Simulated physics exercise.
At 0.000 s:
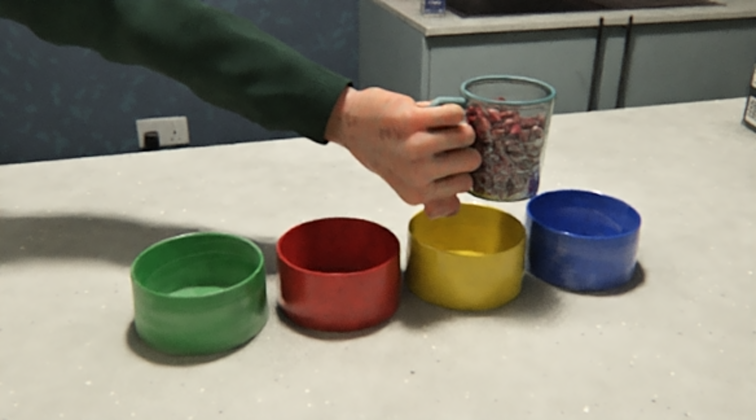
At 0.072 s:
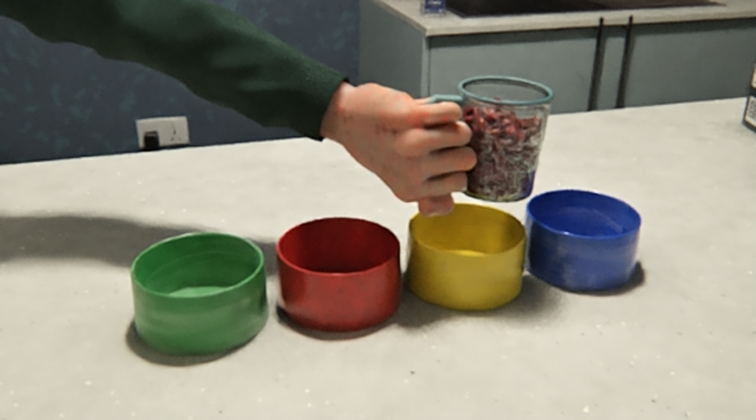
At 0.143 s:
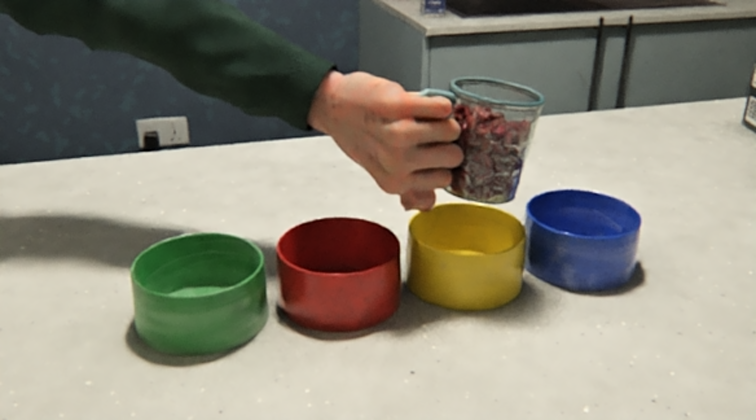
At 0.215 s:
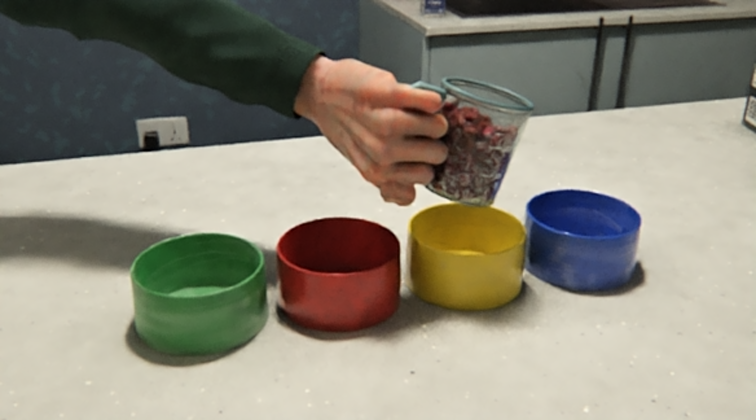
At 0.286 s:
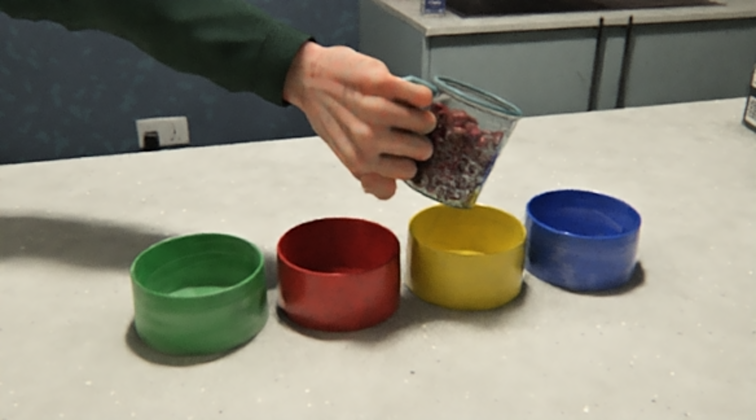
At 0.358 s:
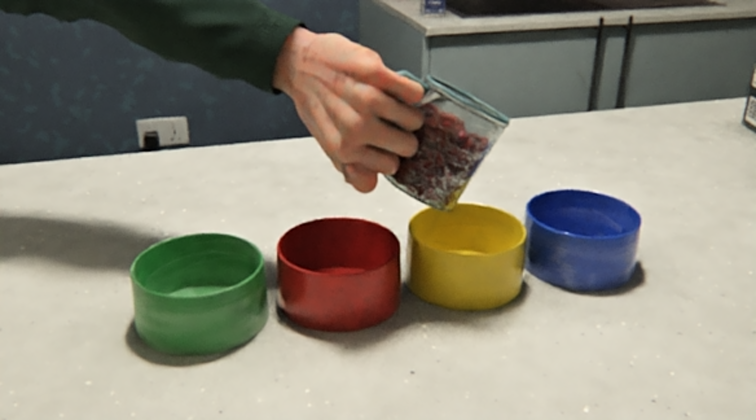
On a pale speckled countertop, a hand in a dark green sleeve holds a clear, handled cup of reddish beans upright above a row of green, red, yellow and blue dishes. The hand moves a little to the left, gradually tilting the cup to the right above the yellow dish.
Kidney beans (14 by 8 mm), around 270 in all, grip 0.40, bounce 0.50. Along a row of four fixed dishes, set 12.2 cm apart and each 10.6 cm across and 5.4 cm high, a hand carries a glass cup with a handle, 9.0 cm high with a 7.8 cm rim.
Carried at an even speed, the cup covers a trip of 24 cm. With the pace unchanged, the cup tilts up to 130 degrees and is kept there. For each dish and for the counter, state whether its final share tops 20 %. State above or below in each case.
In each case: Red above, blue below, green below, yellow below, counter above.
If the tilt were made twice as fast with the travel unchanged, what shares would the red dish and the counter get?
It would be red 60 and counter 20.
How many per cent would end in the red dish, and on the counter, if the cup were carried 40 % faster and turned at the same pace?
In that case: Red 60, and counter 30.
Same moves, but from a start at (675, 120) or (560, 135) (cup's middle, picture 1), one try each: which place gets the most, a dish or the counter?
The biggest share goes to yellow on the first try and red on the second.
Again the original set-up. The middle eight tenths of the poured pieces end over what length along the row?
Roughly 10 centimetres.
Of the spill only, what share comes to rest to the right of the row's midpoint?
Share on that side: Roughly 0 %.
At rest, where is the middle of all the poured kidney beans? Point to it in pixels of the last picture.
Estimated resting centre: Around (320, 287).
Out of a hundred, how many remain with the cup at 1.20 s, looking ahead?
Some 85 per cent of the load.
After 0.87 s, tilt 77 degrees; cup holds 100 %.
Then, at 1.20 s, tilt 108 degrees; cup holds 85 %, red 15 %.
After 1.64 s, tilt 130 degrees; cup holds 0 %, red 65 %.
In the end, at 2.9 s, red 65 %, blue 0 %, green 0 %, yellow 0 %, counter 35 %.
